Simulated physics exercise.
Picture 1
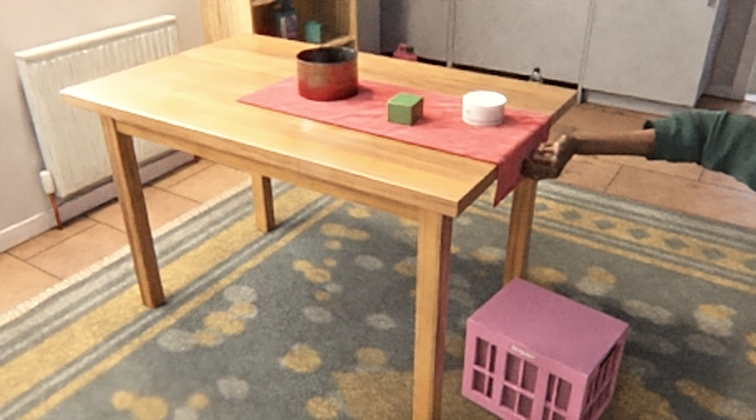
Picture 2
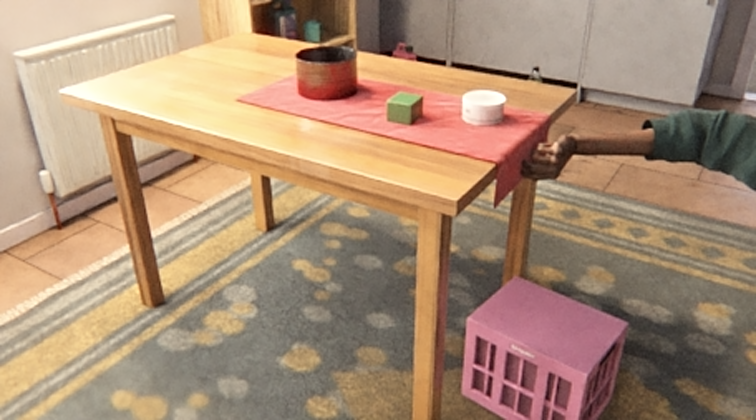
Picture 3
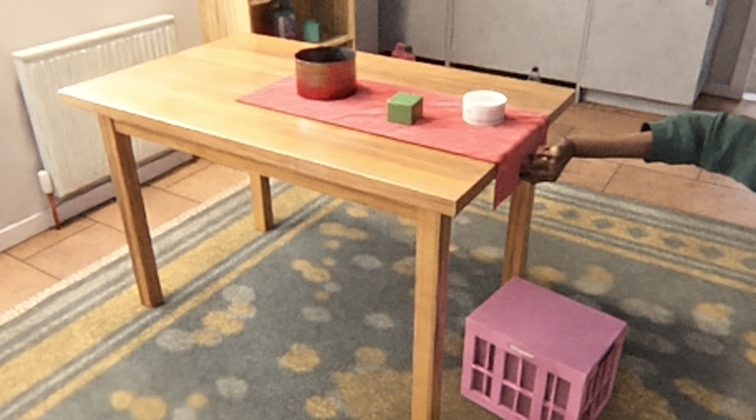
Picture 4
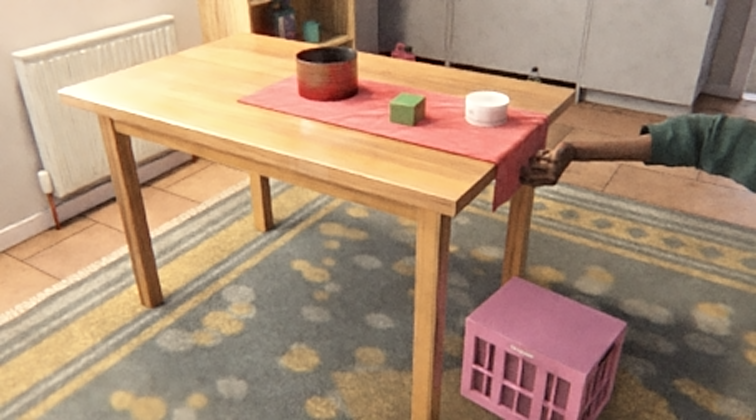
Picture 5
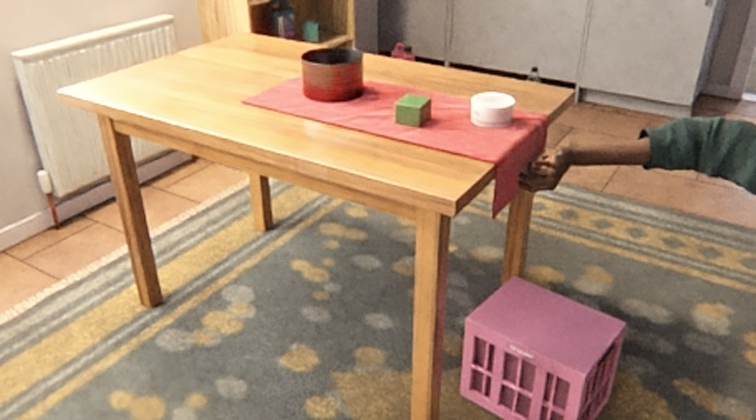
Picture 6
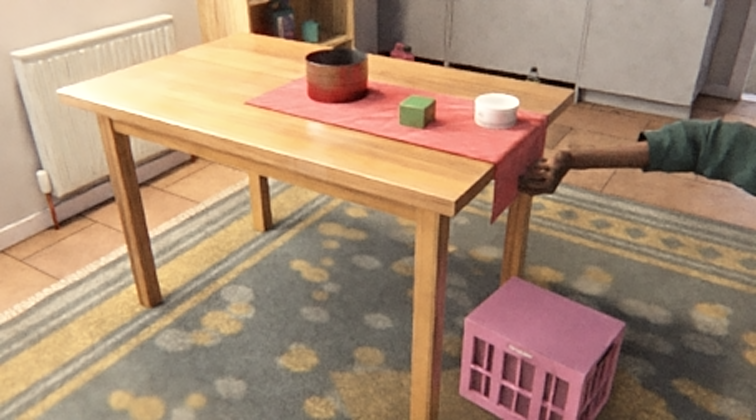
A hand at the right gripped the end of a red cloth on a wooden table and slowly tugged it, and the pot, green block and white tub shifted slightly right along with it.
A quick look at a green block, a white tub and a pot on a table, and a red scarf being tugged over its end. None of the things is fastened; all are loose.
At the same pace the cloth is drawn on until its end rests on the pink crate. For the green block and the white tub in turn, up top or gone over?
Green block: Gone over; white tub: Gone over.
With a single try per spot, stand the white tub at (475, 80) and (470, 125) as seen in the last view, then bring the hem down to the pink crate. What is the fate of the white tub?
Lab note - case 1: Kept; case 2: Lost over edge.
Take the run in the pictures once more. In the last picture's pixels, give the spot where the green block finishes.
I'd mark it close to (542, 297).
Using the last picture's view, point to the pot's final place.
Near (450, 98).
Then, 0.56 s past the final frame, hem going down; block carried along near (447, 118); tub carried along near (537, 122).
Then, 1.36 s past the final frame, hem going down; block carried along near (497, 129); tub down below near (566, 280).
Then, 2.20 s past the final frame, hem on the crate; block down below near (542, 297); tub down below near (566, 280).
When it is over, hem on the crate; block down below near (542, 297); tub down below near (566, 280). The green block falls off and the white tub goes over the edge.
